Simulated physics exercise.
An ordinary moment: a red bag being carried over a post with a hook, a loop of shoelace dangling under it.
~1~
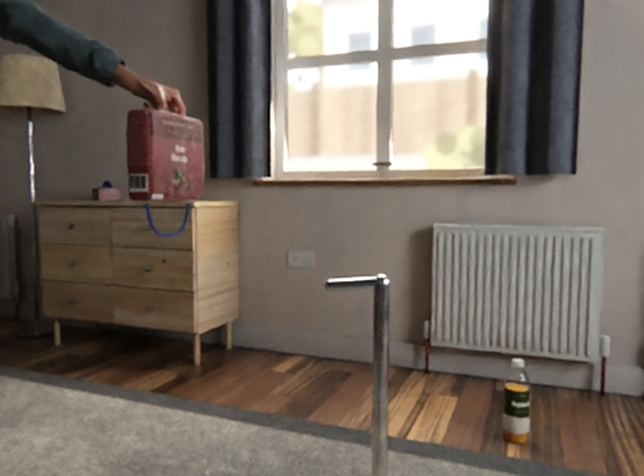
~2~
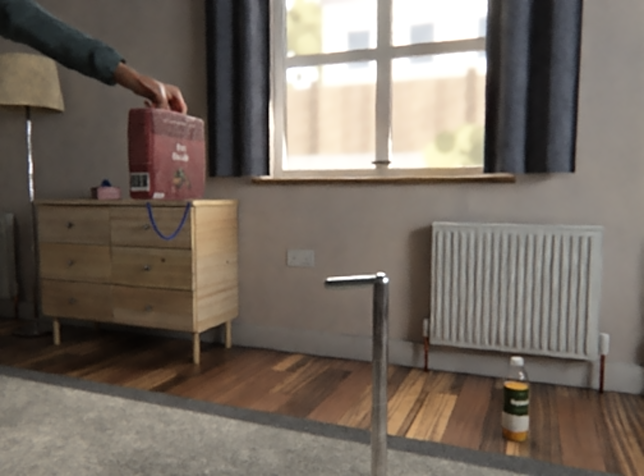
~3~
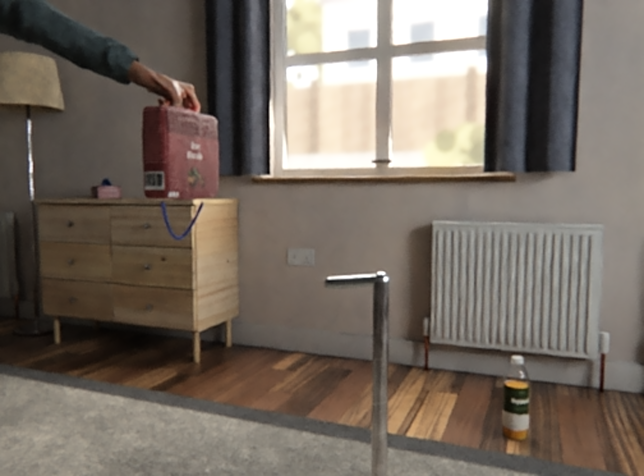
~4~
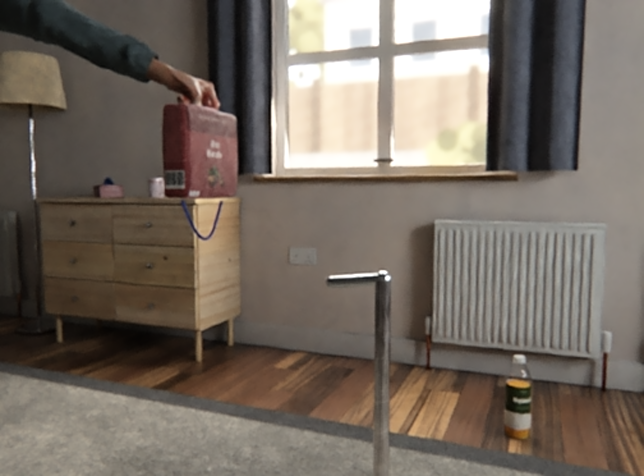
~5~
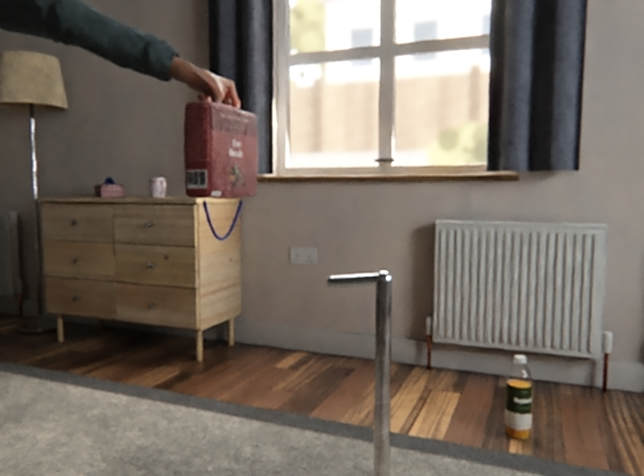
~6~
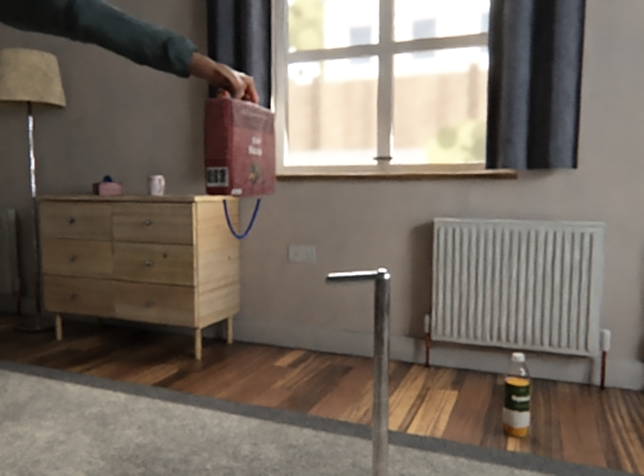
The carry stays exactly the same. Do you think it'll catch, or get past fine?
It'll get past fine.
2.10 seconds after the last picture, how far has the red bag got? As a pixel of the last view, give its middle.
Its middle lies at about (510, 143) in the last view.
Then, 1.08 s later than the last view, bag over the post near (367, 147).
Then, 2.10 s later than the last view, bag past the post near (510, 143).
Finally, bag past the post near (578, 141). The red bag passes clear.
